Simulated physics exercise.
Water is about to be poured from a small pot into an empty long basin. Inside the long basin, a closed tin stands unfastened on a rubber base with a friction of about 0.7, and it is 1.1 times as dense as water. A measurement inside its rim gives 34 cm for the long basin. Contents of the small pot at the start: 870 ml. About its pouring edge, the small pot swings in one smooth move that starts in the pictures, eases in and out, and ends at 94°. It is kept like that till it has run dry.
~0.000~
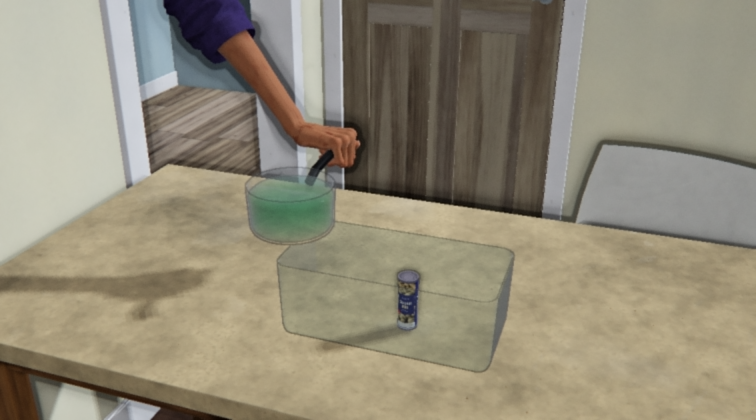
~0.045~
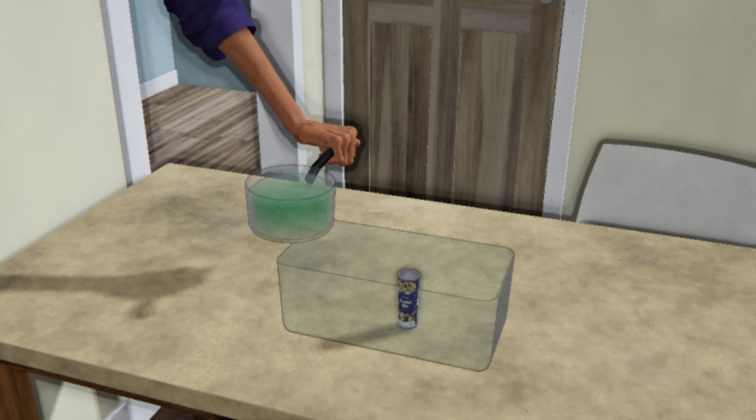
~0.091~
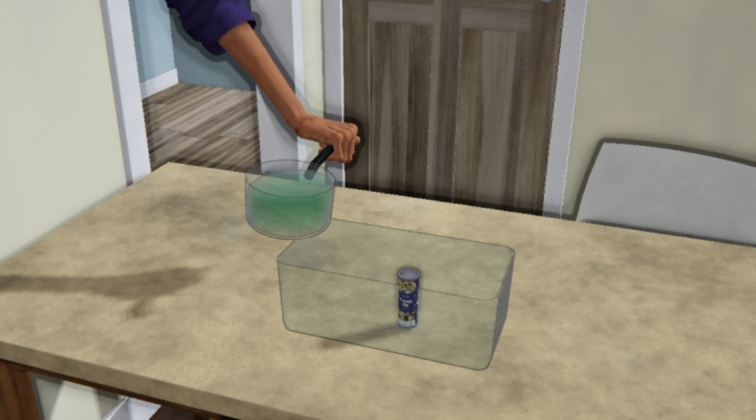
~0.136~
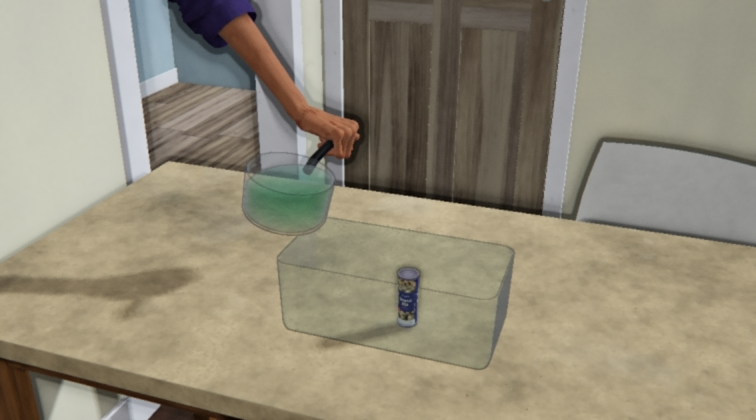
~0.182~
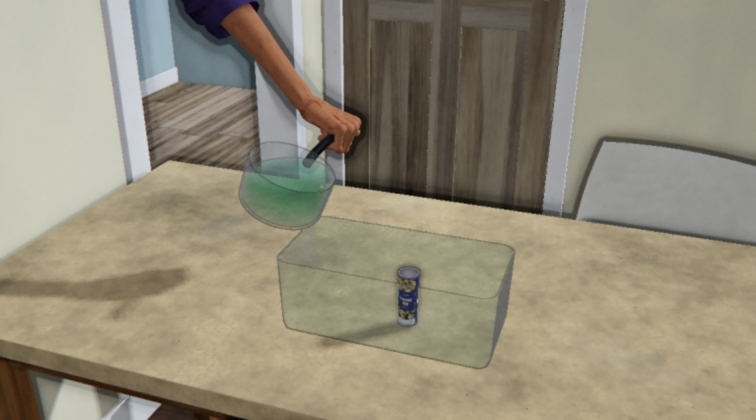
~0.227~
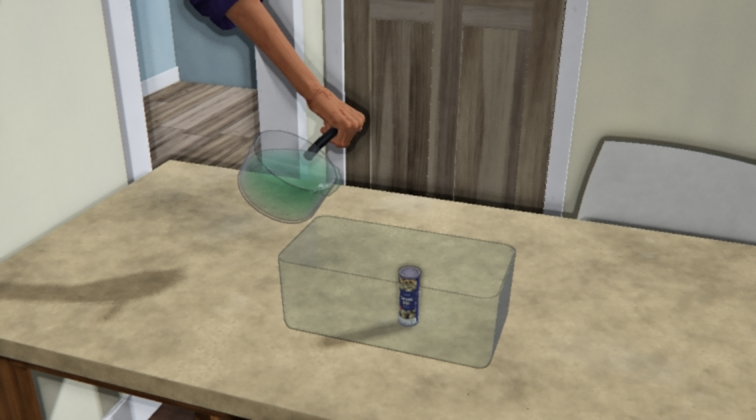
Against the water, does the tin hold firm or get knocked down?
It gets knocked down.
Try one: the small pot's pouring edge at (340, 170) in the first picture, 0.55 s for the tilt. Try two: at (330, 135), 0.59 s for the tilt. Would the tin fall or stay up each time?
Trial 1 - tin stays standing; trial 2 - tin stays standing.
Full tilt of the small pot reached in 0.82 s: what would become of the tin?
In that case the tin overturns.
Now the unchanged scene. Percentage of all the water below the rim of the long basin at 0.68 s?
Looks like about 74 % of the whole amount.
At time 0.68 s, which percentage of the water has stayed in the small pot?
About 8 percent.
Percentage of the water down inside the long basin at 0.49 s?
10 %, roughly.
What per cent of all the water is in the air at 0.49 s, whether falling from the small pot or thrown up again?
About 44 per cent.
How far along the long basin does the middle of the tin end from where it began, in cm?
Roughly 7.5 cm.
By 0.49 s the tilt is 87° and 46 per cent is still to pour; the tin stands where it began.
By 0.68 s the tilt is 94° and 8 per cent is still to pour; the tin stands where it began.
By 0.87 s the tilt is 94° and 3 per cent is still to pour; the tin leans 10°.
By 1.09 s the tilt is 94° and 1 per cent is still to pour; the tin leans 26°.
At rest the tin lies on its side.
